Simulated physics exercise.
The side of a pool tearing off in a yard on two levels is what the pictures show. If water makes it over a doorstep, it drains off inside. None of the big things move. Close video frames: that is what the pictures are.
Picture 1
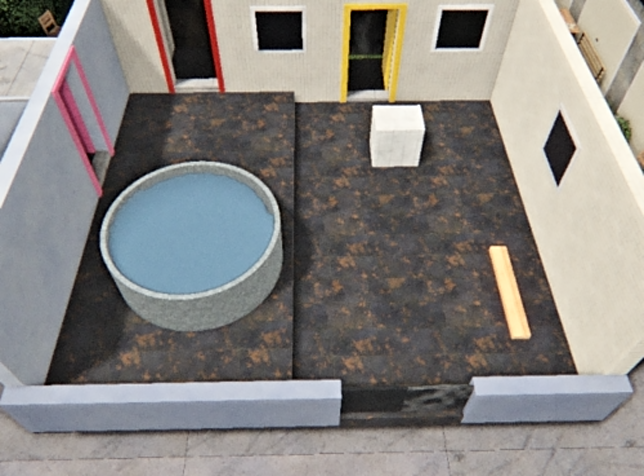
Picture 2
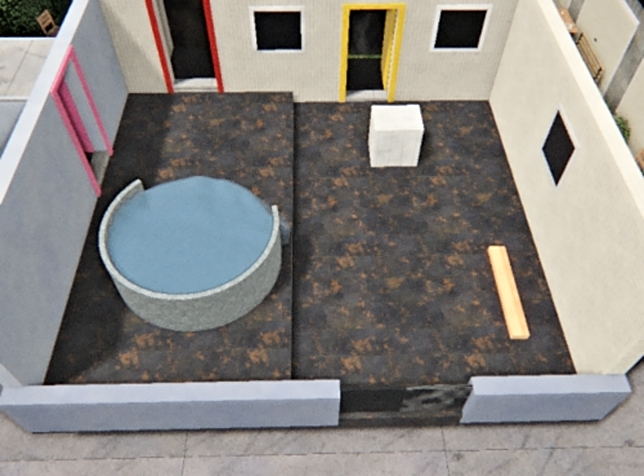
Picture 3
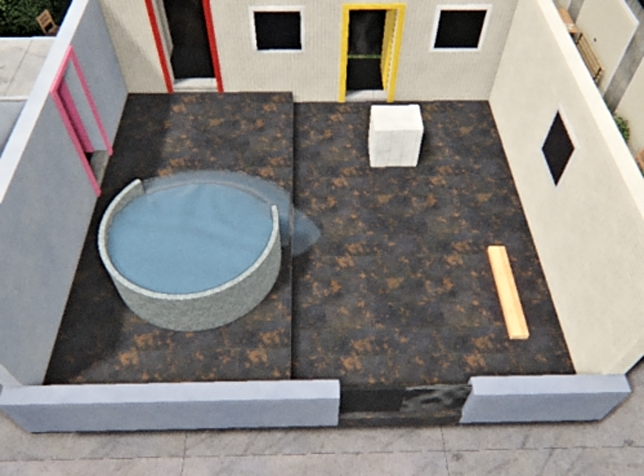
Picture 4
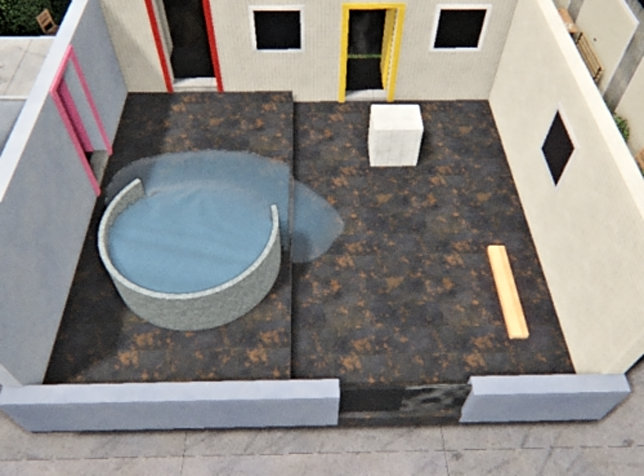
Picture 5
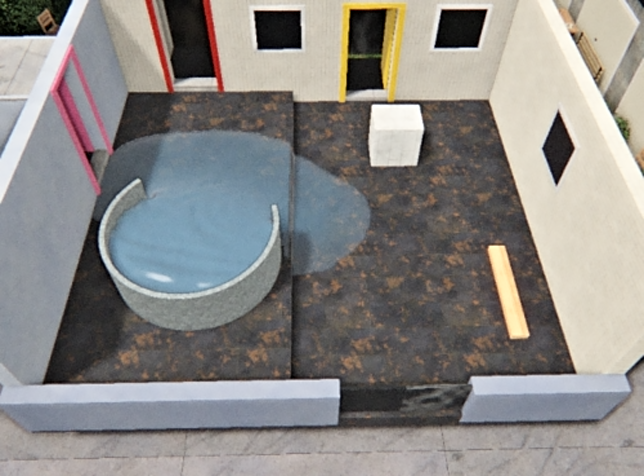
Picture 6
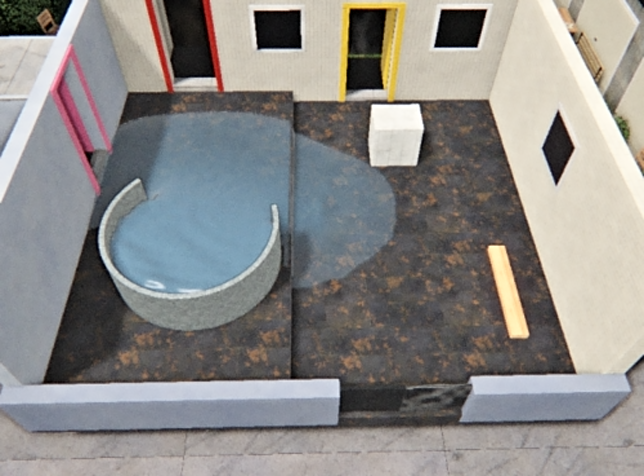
Water pouring from the torn far side of a round grey pool, spreading across both levels of a dark walled yard.
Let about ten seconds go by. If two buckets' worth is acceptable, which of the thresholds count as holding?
The pink door counts as holding, the red door does not count, the yellow door does not count.
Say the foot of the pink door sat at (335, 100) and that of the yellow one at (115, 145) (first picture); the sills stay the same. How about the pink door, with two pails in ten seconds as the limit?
Briefly, pink crosses the line.
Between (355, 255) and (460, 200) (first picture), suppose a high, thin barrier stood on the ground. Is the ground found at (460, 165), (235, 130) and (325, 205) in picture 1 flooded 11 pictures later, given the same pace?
The first spot is swamped, the second swamped, the third swamped.
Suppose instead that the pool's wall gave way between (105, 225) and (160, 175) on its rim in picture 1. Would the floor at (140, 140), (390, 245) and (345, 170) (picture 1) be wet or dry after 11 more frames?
Going through them one by one, I'd say waterlogged, then high and dry, then high and dry.
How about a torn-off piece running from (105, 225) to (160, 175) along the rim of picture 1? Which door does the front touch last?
My answer: The yellow-painted one.
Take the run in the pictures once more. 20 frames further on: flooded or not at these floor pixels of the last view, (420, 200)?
At that place: Wet.
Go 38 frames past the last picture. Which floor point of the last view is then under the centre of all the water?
Centre of mass: Roughly (326, 183).
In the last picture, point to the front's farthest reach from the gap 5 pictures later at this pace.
The front's farthest point is close to (494, 153).
A moment on, water covers 50 % of the floor; the pink door under two buckets in, the red door under two buckets in, the yellow door under two buckets in.
Next, water covers 55 % of the floor; the pink door under two buckets in, the red door far over two buckets in, the yellow door far over two buckets in.
Then, water covers 60 % of the floor; the pink door under two buckets in, the red door far over two buckets in, the yellow door far over two buckets in.
Later, water covers 85 % of the floor; the pink door under two buckets in, the red door far over two buckets in, the yellow door far over two buckets in.
In the end, water covers 95 % of the floor; the pink door under two buckets in, the red door far over two buckets in, the yellow door far over two buckets in.
